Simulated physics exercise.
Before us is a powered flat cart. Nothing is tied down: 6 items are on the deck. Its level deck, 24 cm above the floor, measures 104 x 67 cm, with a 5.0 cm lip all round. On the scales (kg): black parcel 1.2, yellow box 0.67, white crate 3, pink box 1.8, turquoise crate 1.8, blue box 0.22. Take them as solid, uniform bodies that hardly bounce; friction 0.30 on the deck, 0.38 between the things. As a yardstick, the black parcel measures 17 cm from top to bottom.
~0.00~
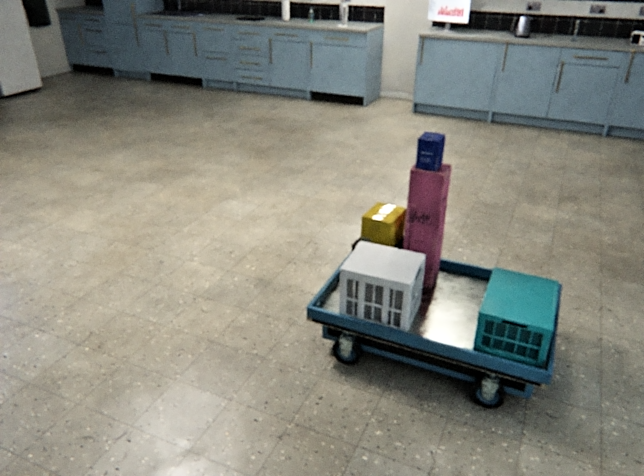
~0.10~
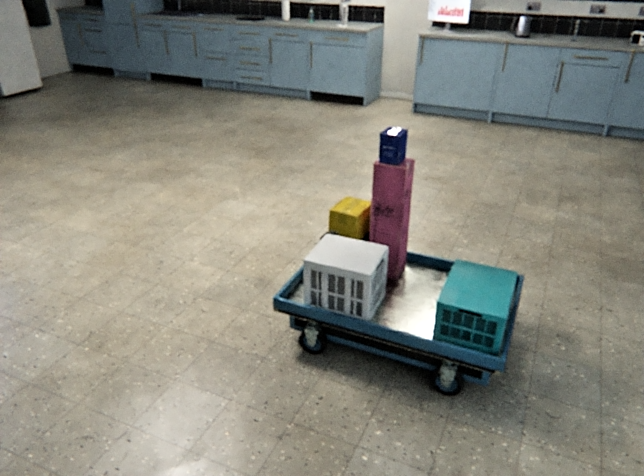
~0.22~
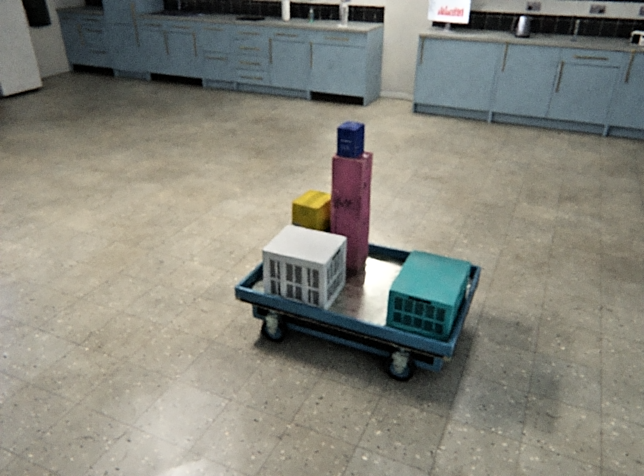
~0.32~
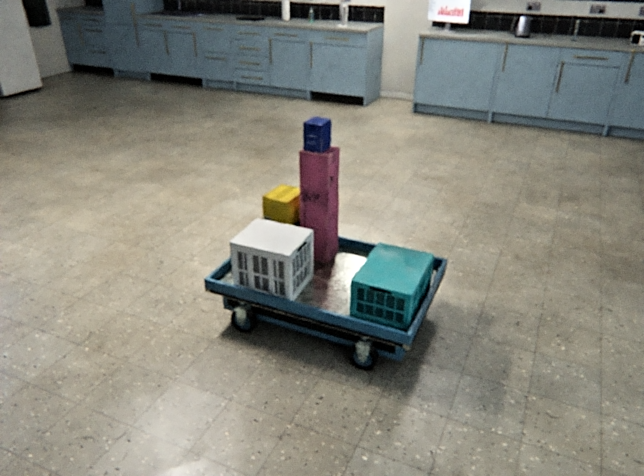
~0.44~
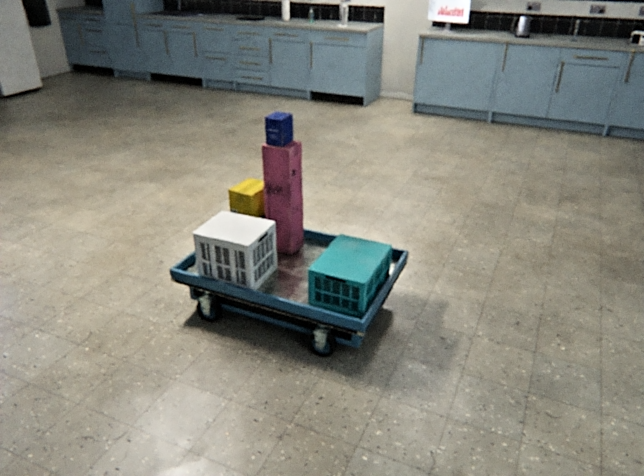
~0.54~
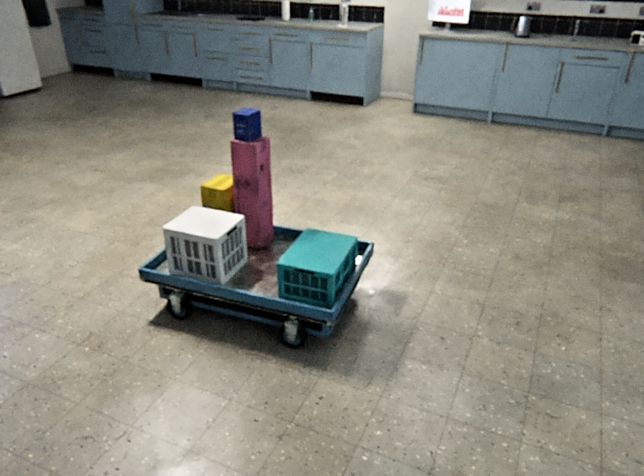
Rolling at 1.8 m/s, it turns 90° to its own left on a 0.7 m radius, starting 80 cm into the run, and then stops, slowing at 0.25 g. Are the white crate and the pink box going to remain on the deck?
The white crate is still aboard, the pink box ends off the deck.
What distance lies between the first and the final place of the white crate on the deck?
Some 6 cm.
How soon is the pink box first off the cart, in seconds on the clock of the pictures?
Near 0.7 s.
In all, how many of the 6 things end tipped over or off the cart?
3 of them.
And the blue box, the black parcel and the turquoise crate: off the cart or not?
The blue box finishes off the cart; the black parcel is still on the deck; the turquoise crate is still on the deck.
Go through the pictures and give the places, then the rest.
In the first picture, 0 cm covered; white crate (382, 287); pink box (425, 226).
In the second picture, 18 cm covered; turquoise crate (476, 304); blue box (393, 146).
In the third picture, 40 cm covered; yellow box (314, 212).
In the fourth picture, 58 cm covered; turquoise crate (393, 284); blue box (317, 135).
In the fifth picture, 79 cm covered; yellow box (251, 199).
In the sixth picture, 97 cm covered, turned 4°; white crate (207, 245) moved 3 cm; pink box (253, 192) moved 3 cm.
After 0.74 s, 133 cm covered, turned 31°; yellow box, pink box and blue box now off the cart; white crate moved 13 cm near (139, 257); black parcel moved 2 cm.
After 1.04 s, 187 cm covered, turned 76°; white crate moved 13 cm near (36, 334); turquoise crate moved 11 cm; black parcel moved 2 cm.
After 1.24 s, 223 cm covered, turned 90°; white crate moved 8 cm; turquoise crate moved 21 cm; black parcel moved 5 cm.
After 1.54 s, 265 cm covered, turned 90°; white crate moved 6 cm; turquoise crate moved 21 cm; black parcel moved 8 cm.
In the end (2.4 s), off the cart, yellow box, pink box and blue box; not toppled but over 10 cm from the start, turquoise crate; the other 2 under 10 cm from the start. In the last view, pink box near (64, 268).
